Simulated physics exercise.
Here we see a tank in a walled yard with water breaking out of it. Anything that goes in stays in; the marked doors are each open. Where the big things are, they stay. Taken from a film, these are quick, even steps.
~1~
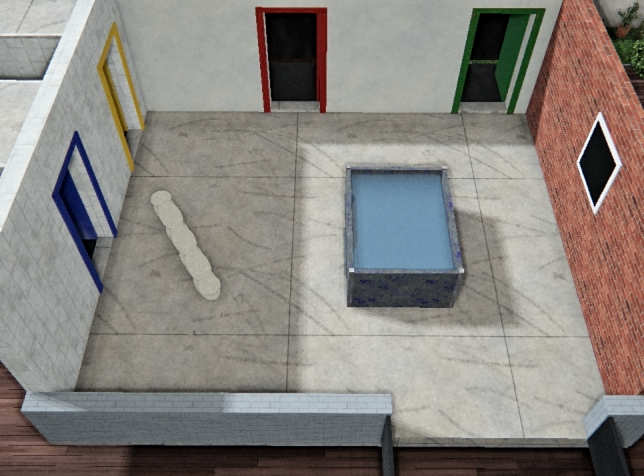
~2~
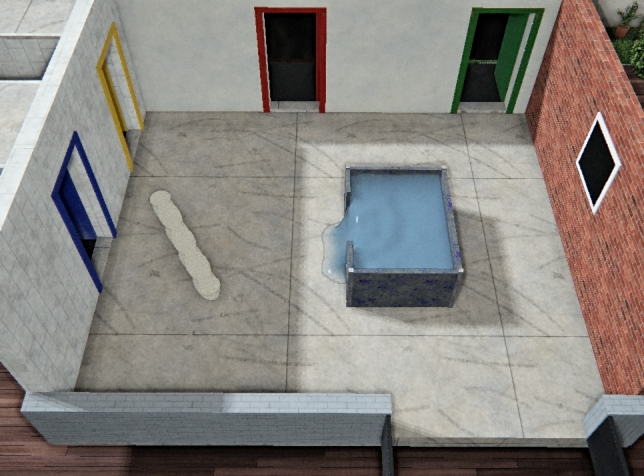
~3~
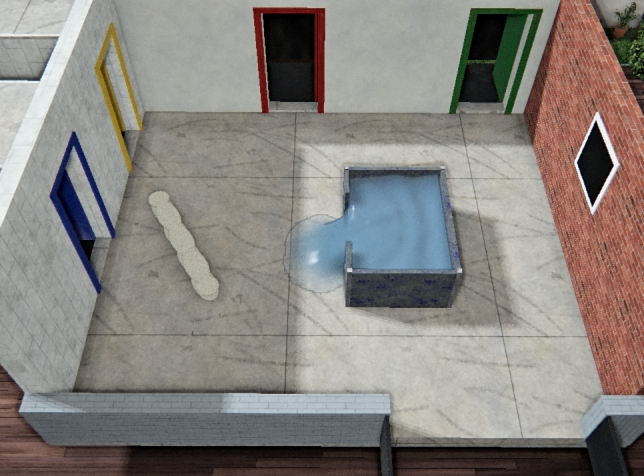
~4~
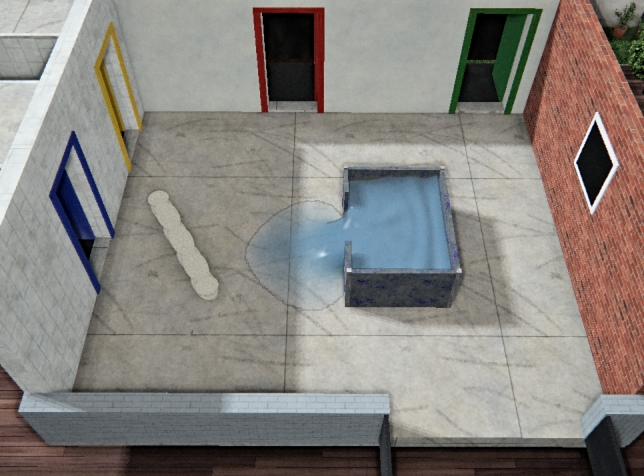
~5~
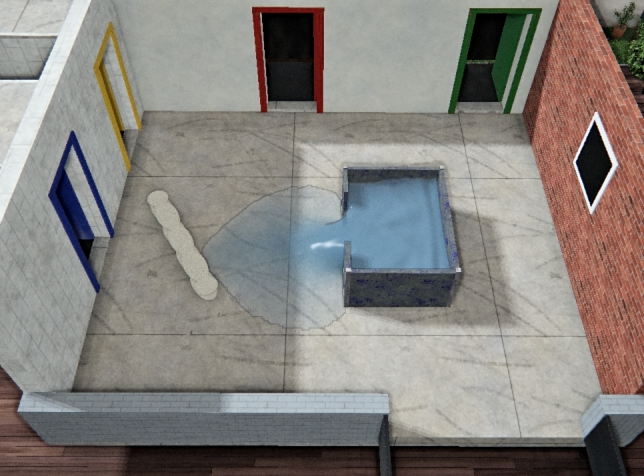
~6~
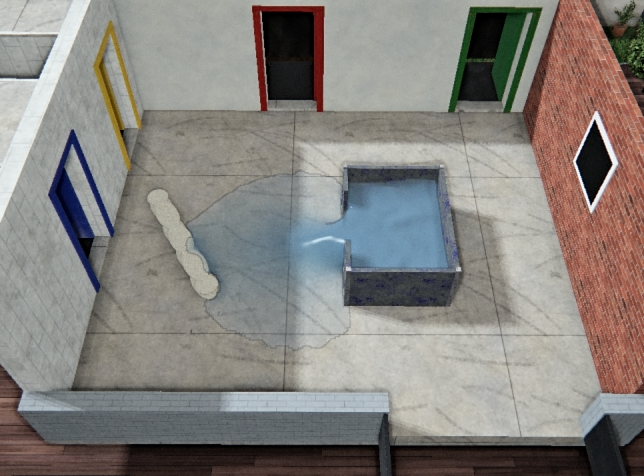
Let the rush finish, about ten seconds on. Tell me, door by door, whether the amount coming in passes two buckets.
At the yellow door it passes two buckets; at the blue door it passes two buckets; at the green door it stays within two buckets; at the red door it stays within two buckets.
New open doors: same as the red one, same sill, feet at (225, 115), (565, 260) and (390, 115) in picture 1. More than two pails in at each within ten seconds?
In order: Tops the limit, stays within it, stays within it.
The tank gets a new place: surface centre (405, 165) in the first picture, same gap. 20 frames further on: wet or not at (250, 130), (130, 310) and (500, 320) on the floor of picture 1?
As listed: Covered, wet, clear.
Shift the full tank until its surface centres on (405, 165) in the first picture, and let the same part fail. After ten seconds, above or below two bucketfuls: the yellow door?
Well, in that setup the yellow door tops the threshold.
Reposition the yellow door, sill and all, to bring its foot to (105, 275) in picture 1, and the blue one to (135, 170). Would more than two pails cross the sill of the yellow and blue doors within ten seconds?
What happens next: The yellow one overflows, and the blue one overflows.
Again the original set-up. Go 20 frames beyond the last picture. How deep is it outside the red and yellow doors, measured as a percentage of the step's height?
First around 100 percent, second around 360 percent.
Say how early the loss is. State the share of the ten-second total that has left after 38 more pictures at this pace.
65 per cent.
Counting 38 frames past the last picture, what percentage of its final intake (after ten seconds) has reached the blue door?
I'd put it at about 35 per cent.
A moment on, water covers 30 % of the floor; the yellow door not reached, the blue door not reached, the green door not reached, the red door not reached.
Next, water covers 40 % of the floor; the yellow door over two buckets in, the blue door under two buckets in, the green door not reached, the red door not reached.
Then, water covers 40 % of the floor; the yellow door far over two buckets in, the blue door under two buckets in, the green door not reached, the red door wet at the sill, nothing in.
Later, water covers 70 % of the floor; the yellow door far over two buckets in, the blue door over two buckets in, the green door wet at the sill, nothing in, the red door under two buckets in.
In the end, water covers 90 % of the floor; the yellow door far over two buckets in, the blue door over two buckets in, the green door wet at the sill, nothing in, the red door under two buckets in.
